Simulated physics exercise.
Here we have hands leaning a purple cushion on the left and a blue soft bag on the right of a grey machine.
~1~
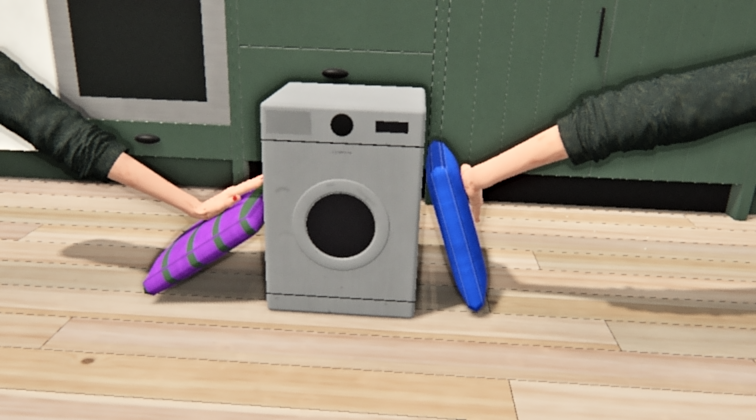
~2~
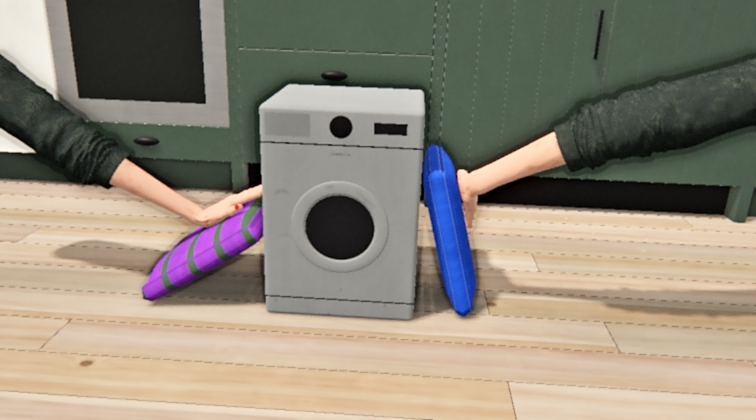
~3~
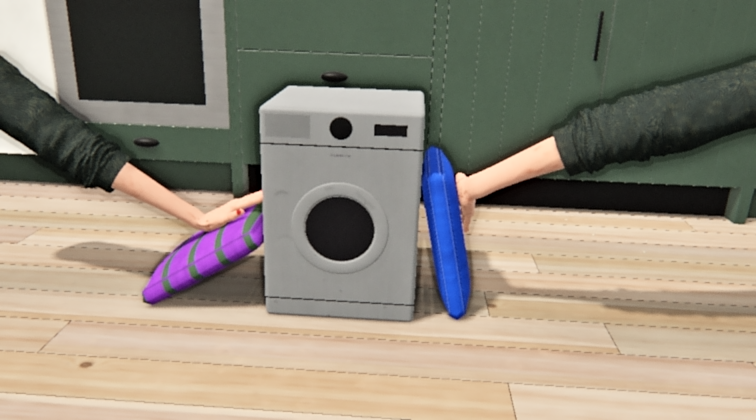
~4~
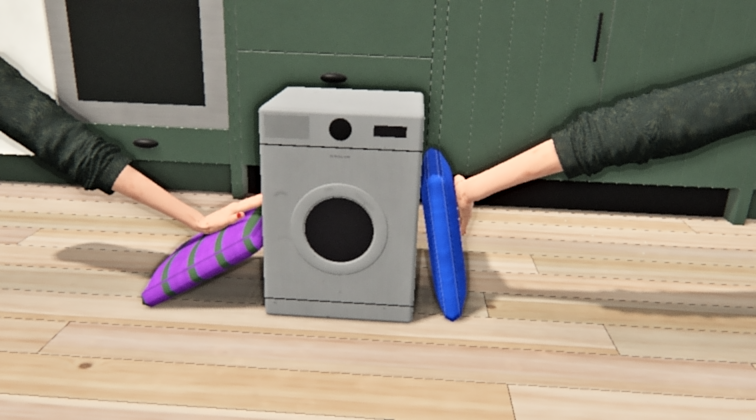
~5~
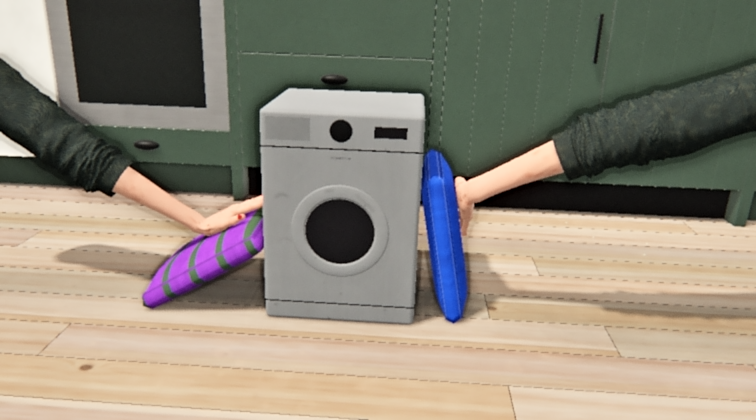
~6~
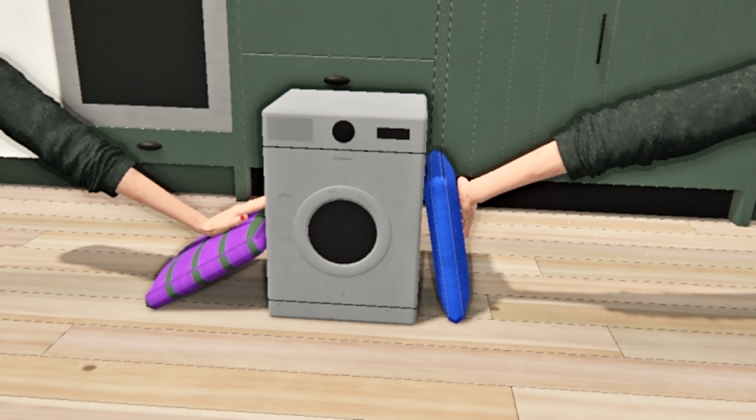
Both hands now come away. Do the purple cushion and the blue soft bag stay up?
In the end the purple cushion slips and lies down, the blue soft bag holds its lean.
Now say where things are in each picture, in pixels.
Cushion foot (149, 290), head (253, 225); soft bag foot (476, 307), head (437, 172), in the first picture.
Cushion foot (147, 296); soft bag foot (463, 312), in the second picture.
Cushion foot (148, 299); soft bag foot (457, 315), in the third picture.
Cushion foot (147, 301); soft bag foot (452, 317), in the fourth picture.
Cushion foot (148, 303); soft bag foot (453, 319), in the fifth picture.
Cushion foot (151, 303), head (259, 246), at a low slant; soft bag foot (456, 319), head (437, 181), almost upright, in the sixth picture.
Then, 0.34 s later than the last view, cushion flat on the floor near (212, 270); soft bag against the side near (445, 235).
Then, 0.68 s later than the last view, cushion flat on the floor near (212, 273); soft bag against the side near (445, 235).
Finally, cushion flat on the floor near (211, 273); soft bag against the side near (445, 235). The purple cushion slumps to the floor and the blue soft bag remains propped up.
